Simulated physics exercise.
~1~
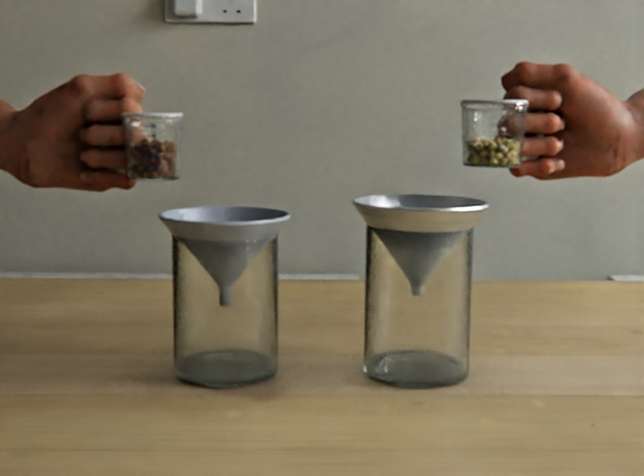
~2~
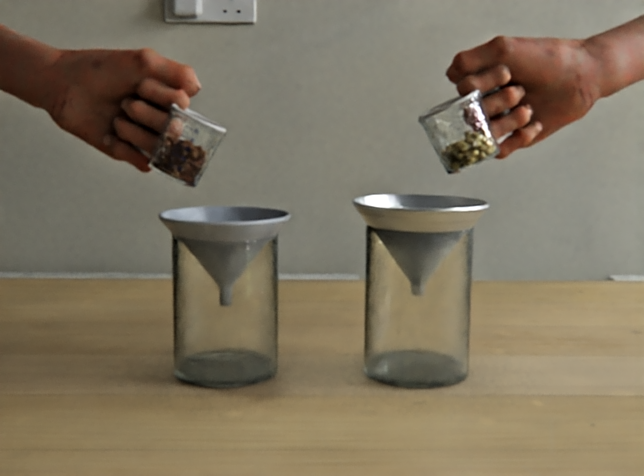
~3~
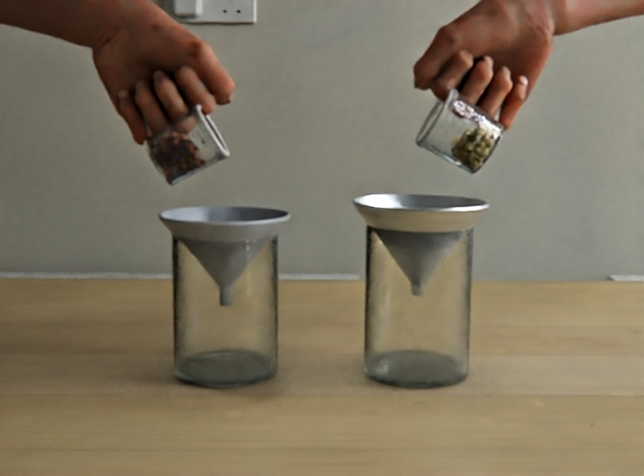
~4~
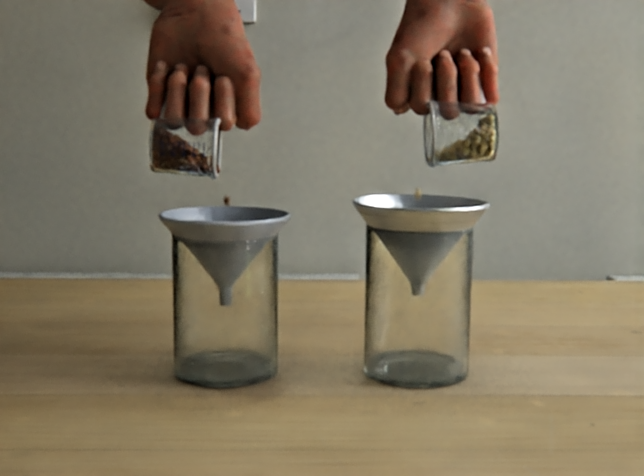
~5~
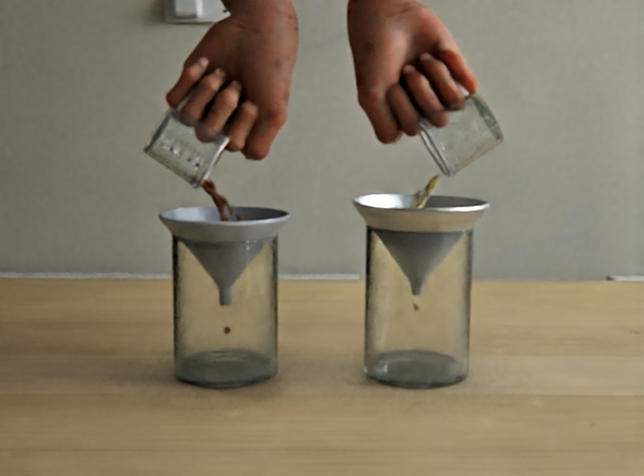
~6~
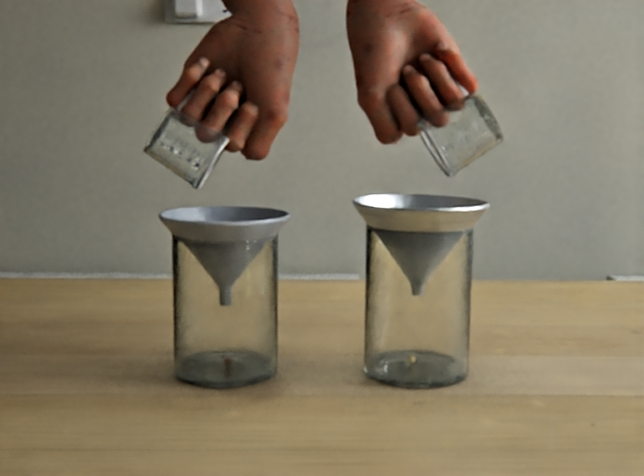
On a wooden table against a grey wall, two hands tipped small glass cups of reddish-brown and yellow-green pieces into funnels on two jars until both cups were empty, but only a stray few dropped through, leaving most stuck in the funnels.
